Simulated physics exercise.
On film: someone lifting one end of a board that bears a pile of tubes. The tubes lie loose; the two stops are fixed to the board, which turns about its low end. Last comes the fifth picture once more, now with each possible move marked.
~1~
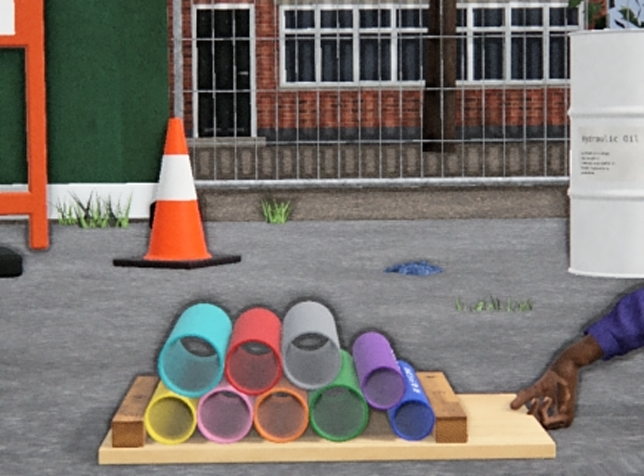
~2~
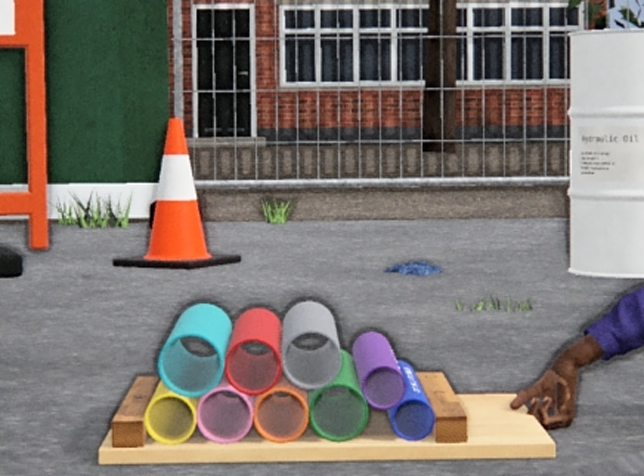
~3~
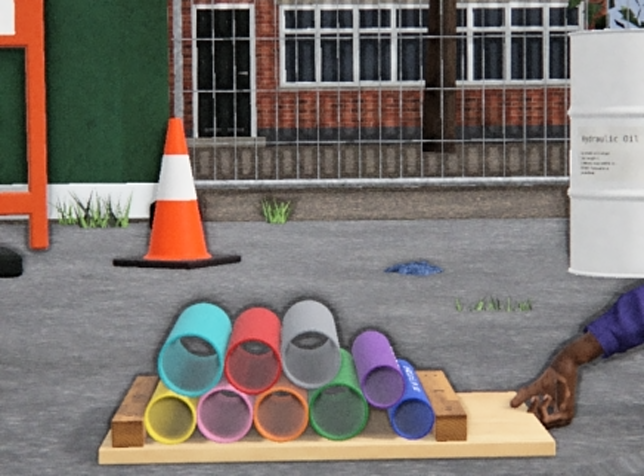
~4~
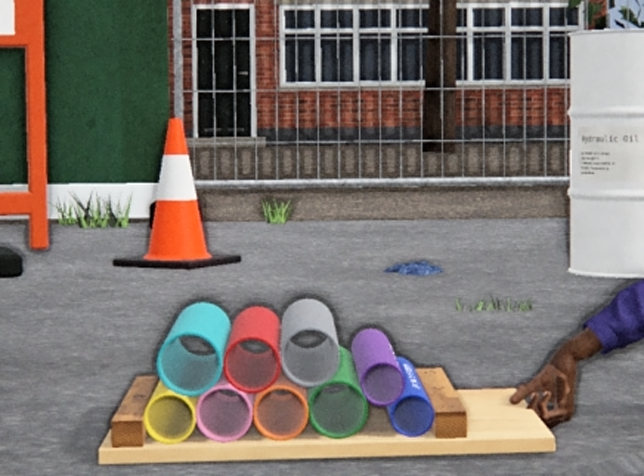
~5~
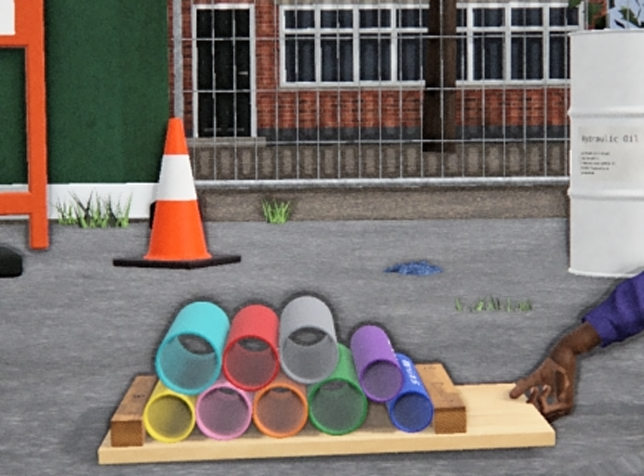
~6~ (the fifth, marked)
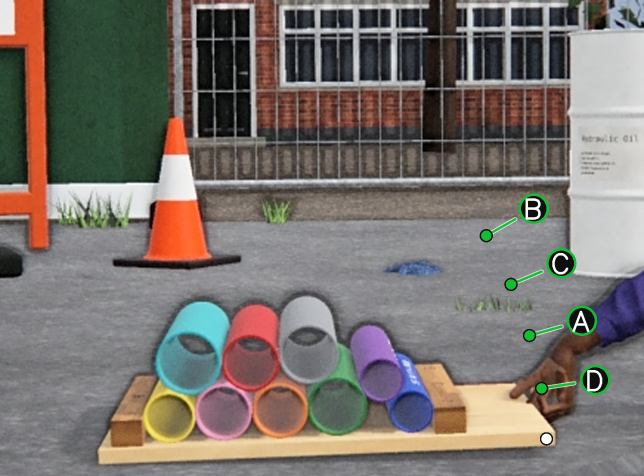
A dark-skinned hand in a purple sleeve reaches in from the right and grips the end of a pale wooden board on grey tarmac, seen from the front by a still camera. Yellow, pink, orange, green and blue tubes lie between wooden blocks beneath turquoise, red, grey and purple ones, before a traffic cone, fence and white drum. The hand raises the board's right end very slightly, and the tubes barely shift with it.
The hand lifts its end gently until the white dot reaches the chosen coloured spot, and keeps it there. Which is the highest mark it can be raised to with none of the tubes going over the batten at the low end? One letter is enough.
Raise it to A.
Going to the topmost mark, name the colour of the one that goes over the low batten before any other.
First is the turquoise one.
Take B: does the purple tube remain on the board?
The purple tube: Yes.
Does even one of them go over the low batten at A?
No, at A.
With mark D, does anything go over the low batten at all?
At D: No.
On the copy, A at (530, 335); B at (487, 236); C at (511, 284); D at (542, 388); the white dot at (546, 439).
On A. First, board at 12°.
Then, board at 15°.
Finally, board at 15°, none over the low batten.
By contrast, B three over the low batten (turquoise, red, grey); C three over the low batten (turquoise, red, grey); D none over the low batten.
